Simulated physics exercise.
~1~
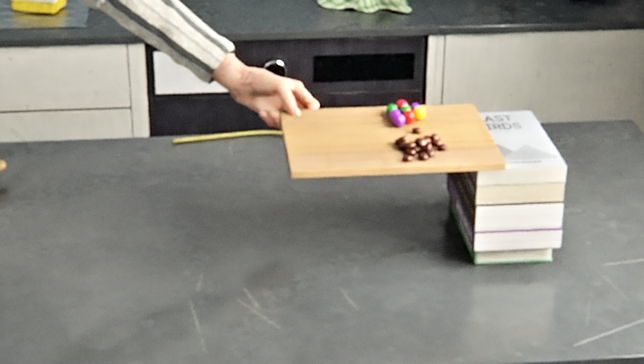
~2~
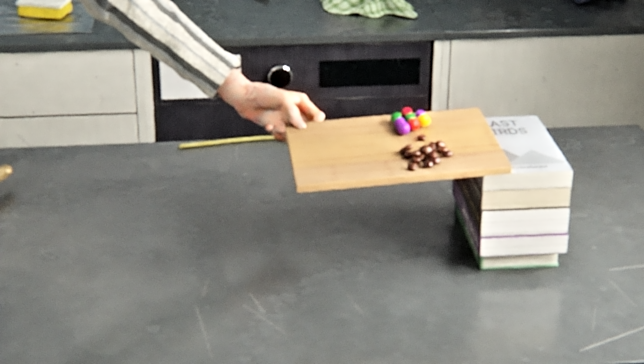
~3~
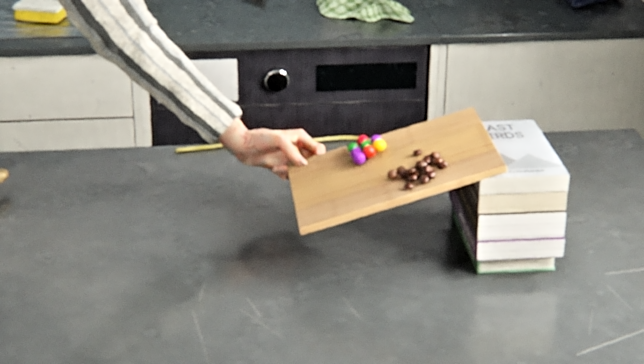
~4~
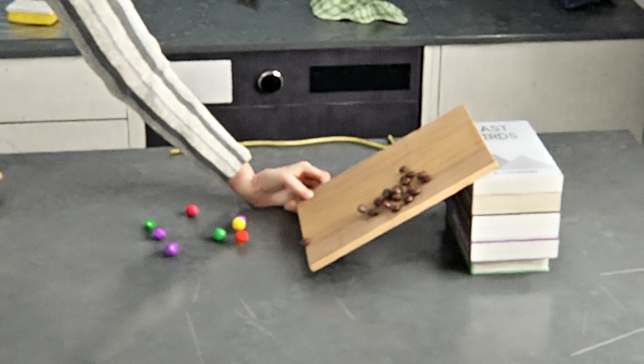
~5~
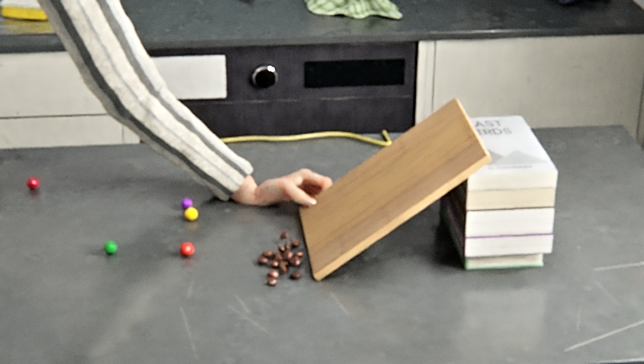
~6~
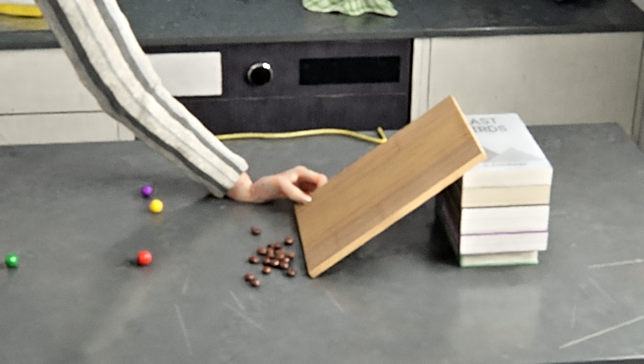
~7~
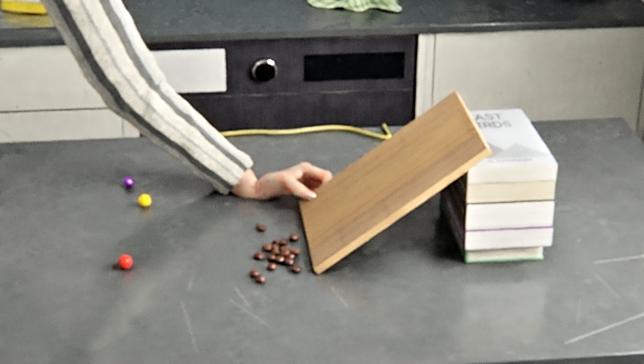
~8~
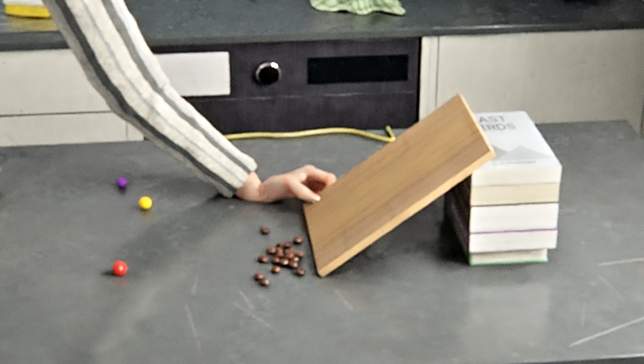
The clip opens with a hand holding the left end of a wooden board, its right end propped on a stack of books, with colourful balls and a cluster of small dark brown pieces on top. The hand lowers its end, and as the slope steepens the bright balls roll down toward the fingers. They spill onto the grey counter and scatter leftward while the brown pieces begin sliding. The board comes to rest steeply against the books, and the brown pieces gather near its foot. Some balls leave view at left, while purple, yellow and red ones remain, well beyond the brown cluster.
